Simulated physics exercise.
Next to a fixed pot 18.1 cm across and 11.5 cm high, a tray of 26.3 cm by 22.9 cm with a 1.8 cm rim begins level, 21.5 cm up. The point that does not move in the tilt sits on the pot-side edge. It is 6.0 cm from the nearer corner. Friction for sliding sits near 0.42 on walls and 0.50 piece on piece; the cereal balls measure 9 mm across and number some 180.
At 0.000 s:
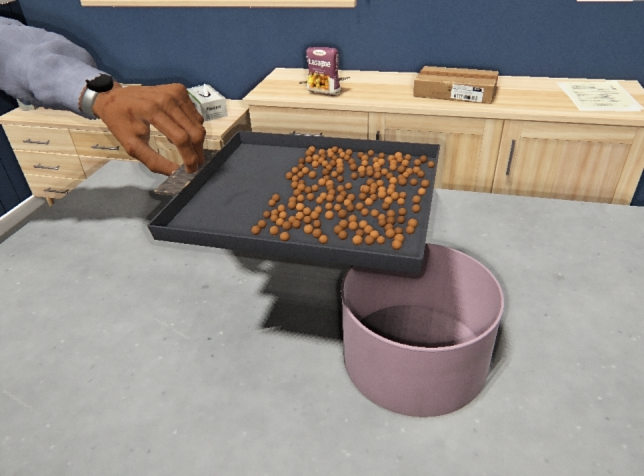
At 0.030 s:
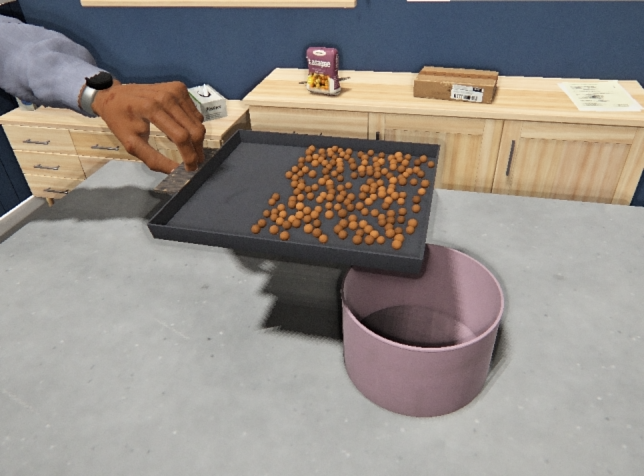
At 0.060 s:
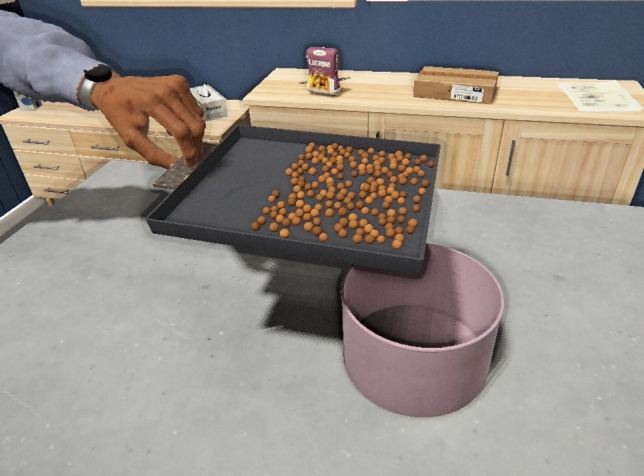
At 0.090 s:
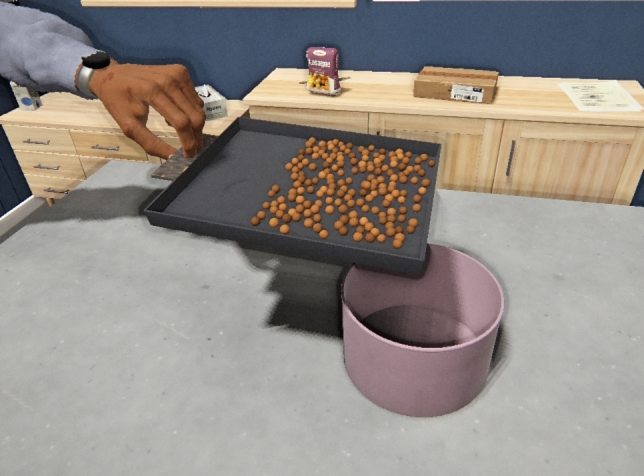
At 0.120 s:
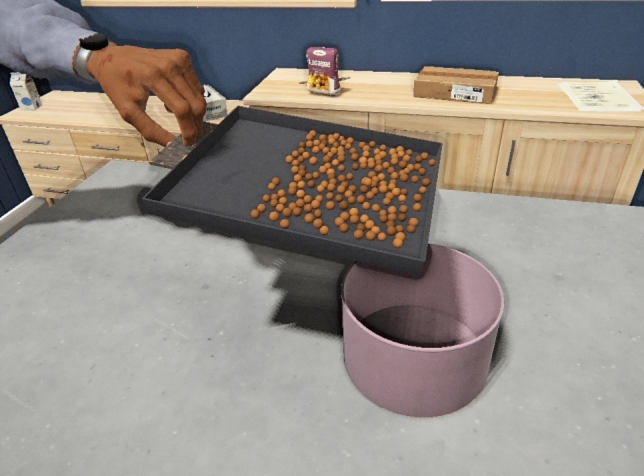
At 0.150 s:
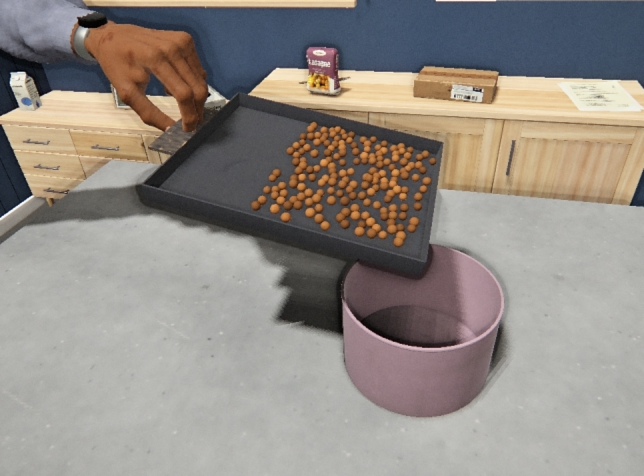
On a grey countertop, a hand at the left slowly raised that end of a dark tray, tilting it down to the right beside a pink pot while the small brown balls stayed bunched together.
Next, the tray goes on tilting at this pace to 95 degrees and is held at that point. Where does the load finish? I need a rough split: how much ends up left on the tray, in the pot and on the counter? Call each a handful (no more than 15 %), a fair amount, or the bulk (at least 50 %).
Here is the split. Left on the tray: A handful; pot: The bulk; counter: A fair amount.
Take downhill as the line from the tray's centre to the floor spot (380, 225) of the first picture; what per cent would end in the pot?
Something like 40 per cent of the pieces.
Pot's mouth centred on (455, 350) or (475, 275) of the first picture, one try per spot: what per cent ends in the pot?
Try one: ~ 50 %; try two: ~ 75 %.
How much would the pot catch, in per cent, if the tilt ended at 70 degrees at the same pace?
In that case it comes to about 5 in a hundred.
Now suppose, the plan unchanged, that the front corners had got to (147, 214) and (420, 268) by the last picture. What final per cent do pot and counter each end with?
Pot: 35, counter: 65.
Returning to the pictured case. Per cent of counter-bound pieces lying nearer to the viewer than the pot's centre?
About 40 per cent.
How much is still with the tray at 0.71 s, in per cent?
Around 95 percent.
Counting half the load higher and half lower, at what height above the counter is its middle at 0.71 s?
About 24 cm.
After 0.49 s, tilt 52 degrees; the tray holds 100 %, the pot 0 %.
Then, at 0.71 s, tilt 79 degrees; the tray holds 95 %, the pot 0 %.
Then, at 1.05 s, tilt 95 degrees; the tray holds 30 %, the pot 10 %.
By 2.3 s all is still; tray 0 %, pot 60 %, counter 40 %.
